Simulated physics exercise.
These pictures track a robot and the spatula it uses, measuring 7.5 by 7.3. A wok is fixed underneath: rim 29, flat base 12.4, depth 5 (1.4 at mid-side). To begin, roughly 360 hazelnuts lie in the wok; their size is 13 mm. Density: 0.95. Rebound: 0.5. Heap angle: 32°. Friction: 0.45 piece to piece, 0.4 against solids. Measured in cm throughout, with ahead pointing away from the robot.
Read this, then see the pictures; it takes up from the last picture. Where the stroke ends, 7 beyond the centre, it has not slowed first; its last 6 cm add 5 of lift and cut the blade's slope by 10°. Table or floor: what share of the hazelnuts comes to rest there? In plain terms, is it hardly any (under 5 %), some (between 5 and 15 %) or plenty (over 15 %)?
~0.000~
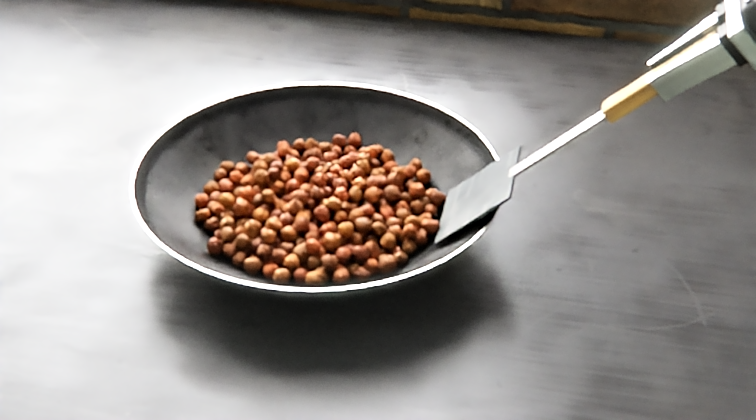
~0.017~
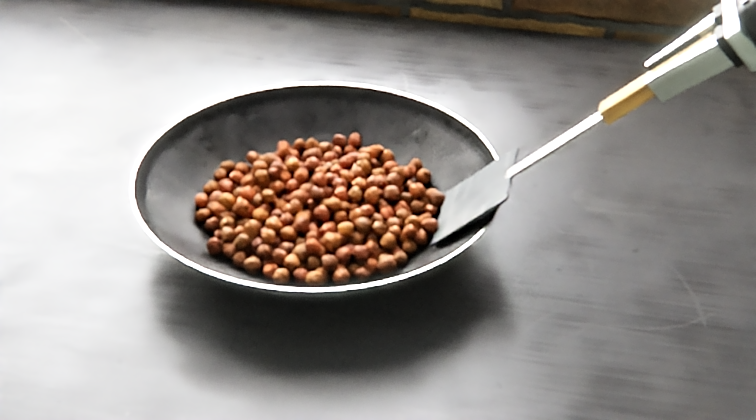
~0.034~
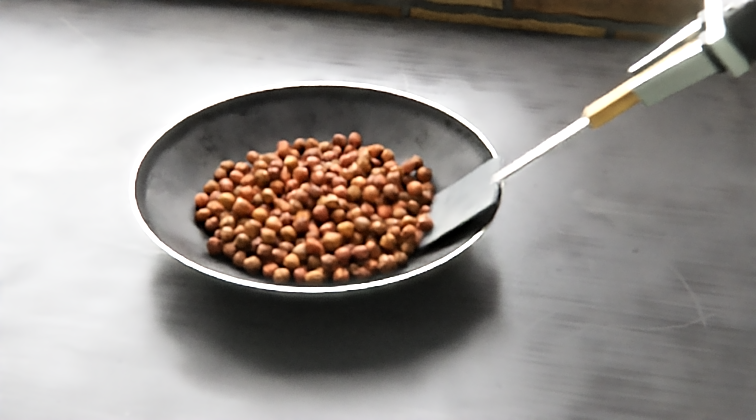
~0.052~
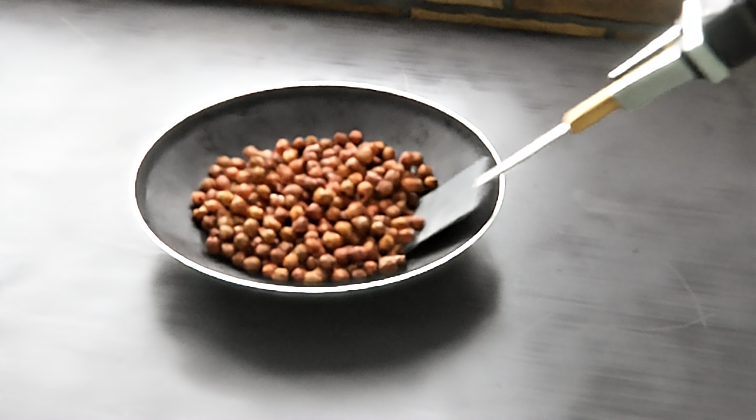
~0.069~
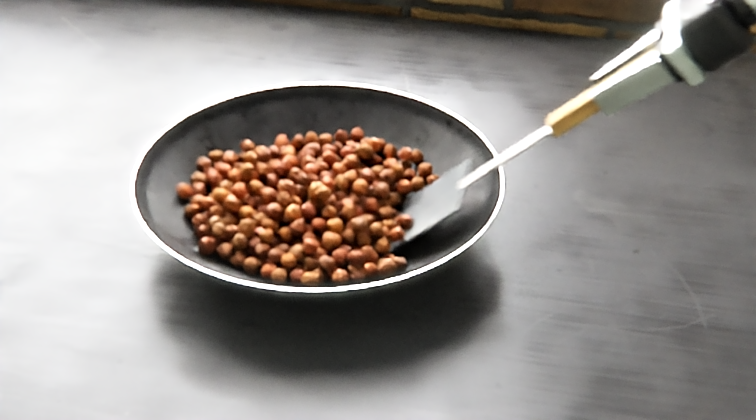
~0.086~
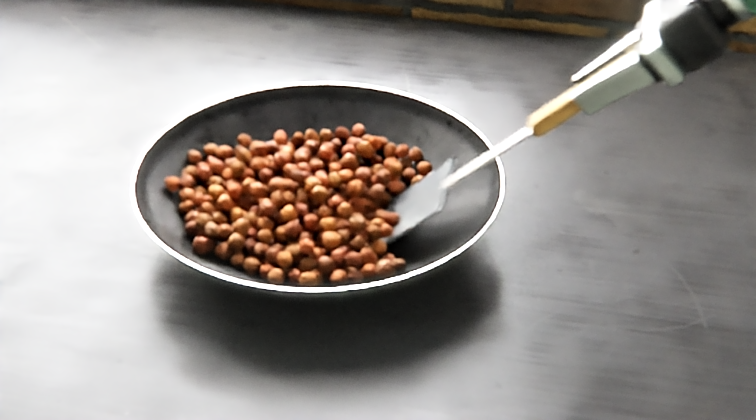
Some - between 5 and 15 %.
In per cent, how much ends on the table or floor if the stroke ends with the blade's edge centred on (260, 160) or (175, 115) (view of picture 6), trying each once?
Try 1: Approx. 0 %; try 2: Approx. 30 %.
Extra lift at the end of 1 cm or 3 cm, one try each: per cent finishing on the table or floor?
I'd put it near 0 in a hundred, then near 5 in a hundred.
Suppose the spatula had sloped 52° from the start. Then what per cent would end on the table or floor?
Some 5 in a hundred.
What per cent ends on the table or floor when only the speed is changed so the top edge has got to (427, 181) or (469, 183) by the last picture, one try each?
Roughly 10 per cent, then roughly 0 per cent.
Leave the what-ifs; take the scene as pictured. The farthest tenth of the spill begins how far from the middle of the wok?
It comes to about 60 cm.
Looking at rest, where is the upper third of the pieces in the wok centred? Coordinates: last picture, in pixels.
Roughly at (217, 178).
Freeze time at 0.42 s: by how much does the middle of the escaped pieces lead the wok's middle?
I'd put it at some 20 centimetres.
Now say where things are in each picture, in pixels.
In the first frame, spatula top edge at (515, 171), sloping 44°; upper third of the load around (314, 196), from x 200 to 440, top at y 140; 360 in the wok.
In the second frame, spatula top edge at (513, 172), sloping 44°; upper third of the load around (314, 196), from x 200 to 440, top at y 140.
In the third frame, spatula top edge at (500, 177), sloping 44°; upper third of the load around (314, 196), from x 200 to 430, top at y 140.
In the fourth frame, spatula top edge at (482, 181), sloping 44°; upper third of the load around (312, 193), from x 200 to 430, top at y 140.
In the fifth frame, spatula top edge at (465, 183), sloping 44°; upper third of the load around (299, 191), from x 185 to 435, top at y 135.
In the sixth frame, spatula top edge at (448, 183), sloping 44°; upper third of the load around (288, 187), from x 175 to 435, top at y 130; 360 in the wok.
By 0.14 s, sloping 44°, highest piece 5 above the table; 360 in the wok.
By 0.19 s, sloping 40°, highest piece 6 above the table; 360 in the wok.
By 0.42 s, sloping 34°, highest piece 6 above the table; 334 in the wok, 22 on the table or floor, 4 on the blade or in flight.
By 1.47 s, sloping 34°, highest piece 5 above the table; 334 in the wok, 26 on the table or floor.
Final count, 334 in the wok, 26 on the table or floor. That is 7 % on the table or floor.
